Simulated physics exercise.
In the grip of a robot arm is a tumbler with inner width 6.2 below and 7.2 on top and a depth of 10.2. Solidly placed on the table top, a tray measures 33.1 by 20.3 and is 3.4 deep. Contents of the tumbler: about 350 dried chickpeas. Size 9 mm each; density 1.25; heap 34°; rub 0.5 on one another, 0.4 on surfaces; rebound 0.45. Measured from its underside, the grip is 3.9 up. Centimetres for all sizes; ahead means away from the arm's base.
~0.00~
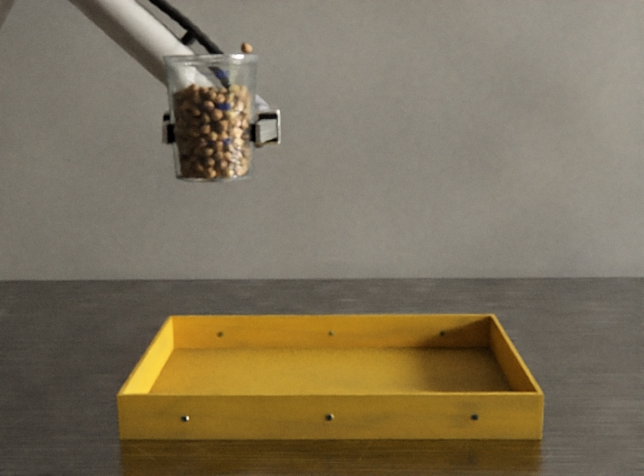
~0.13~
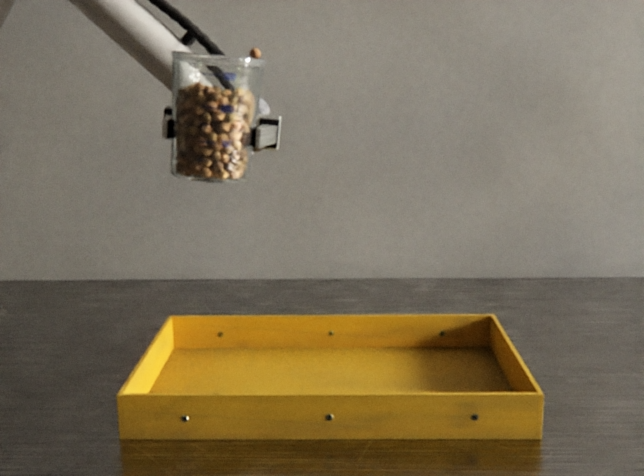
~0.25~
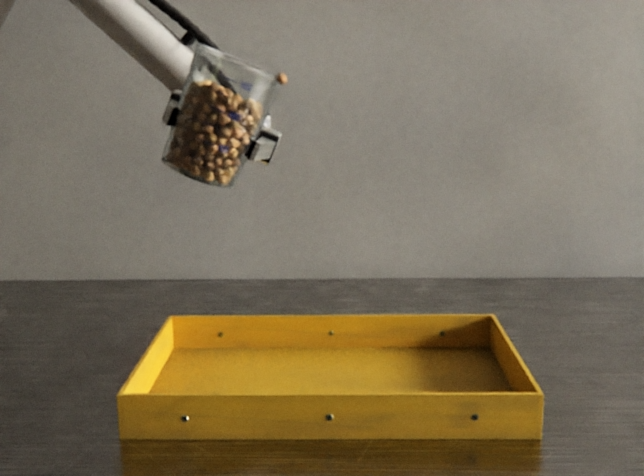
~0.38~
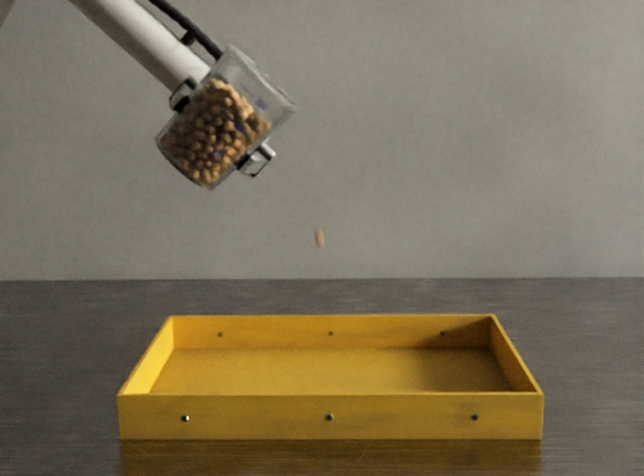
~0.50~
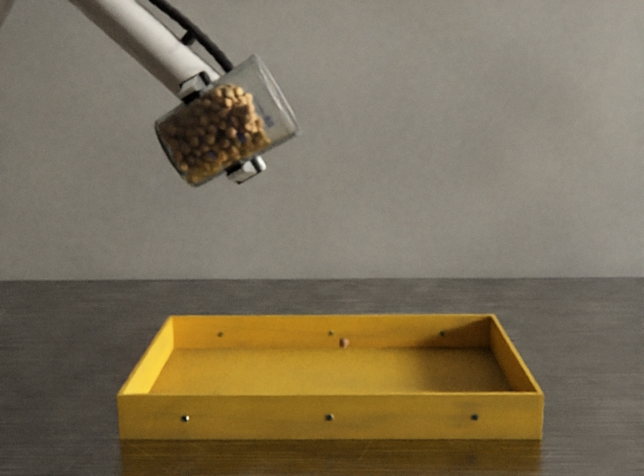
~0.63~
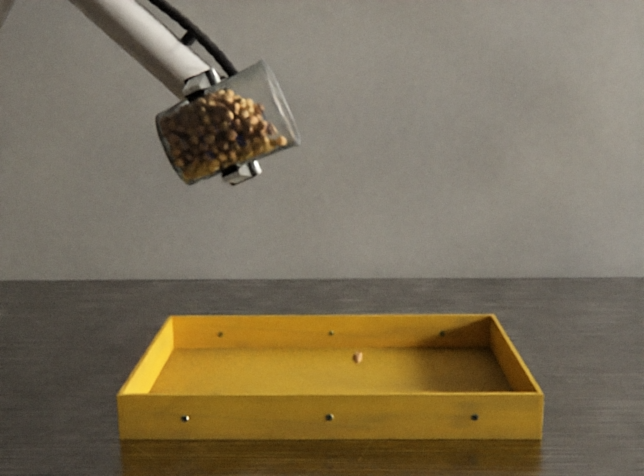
Above a yellow tray on a dark table, a robotic arm tilts a clear tumbler of dried chickpeas to the right; a single chickpea drops from its rim into the tray while the rest stay inside as the tilt continues.
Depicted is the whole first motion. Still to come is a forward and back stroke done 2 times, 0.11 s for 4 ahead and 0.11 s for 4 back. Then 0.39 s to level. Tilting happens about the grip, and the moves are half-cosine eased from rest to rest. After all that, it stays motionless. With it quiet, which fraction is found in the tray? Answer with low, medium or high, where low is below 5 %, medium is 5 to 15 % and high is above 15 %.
High.
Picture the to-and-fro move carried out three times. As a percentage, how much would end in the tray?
In that case it would be roughly 40 per cent.
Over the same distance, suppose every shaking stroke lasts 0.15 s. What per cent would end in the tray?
I'd expect some 15 per cent.
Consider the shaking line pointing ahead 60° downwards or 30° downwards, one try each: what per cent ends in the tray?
Roughly 5 per cent, then 15 per cent.
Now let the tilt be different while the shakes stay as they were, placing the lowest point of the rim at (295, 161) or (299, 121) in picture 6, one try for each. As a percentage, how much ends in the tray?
Roughly 65 per cent, then roughly 15 per cent.
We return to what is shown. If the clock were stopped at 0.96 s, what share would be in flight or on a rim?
My guess is some 13 in a hundred.
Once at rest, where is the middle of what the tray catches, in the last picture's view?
Roughly at pixel (396, 380).
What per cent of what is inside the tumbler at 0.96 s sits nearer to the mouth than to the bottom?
Around 45 per cent of it.
After 0.96 s, tilted 67° forward, highest piece 25 above the table; 283 in the tumbler, 23 in the tray, 47 in flight or on a rim.
After 1.29 s, tilted 26° forward, highest piece 28 above the table; 227 in the tumbler, 116 in the tray, 5 on the table or floor, 5 in flight or on a rim.
After 1.66 s, level, highest piece 27 above the table; 227 in the tumbler, 121 in the tray, 5 on the table or floor.
After 2.71 s, level, highest piece 27 above the table; 227 in the tumbler, 121 in the tray, 5 on the table or floor.
At rest, 227 in the tumbler, 121 in the tray, 5 on the table or floor. That is 34 % in the tray.
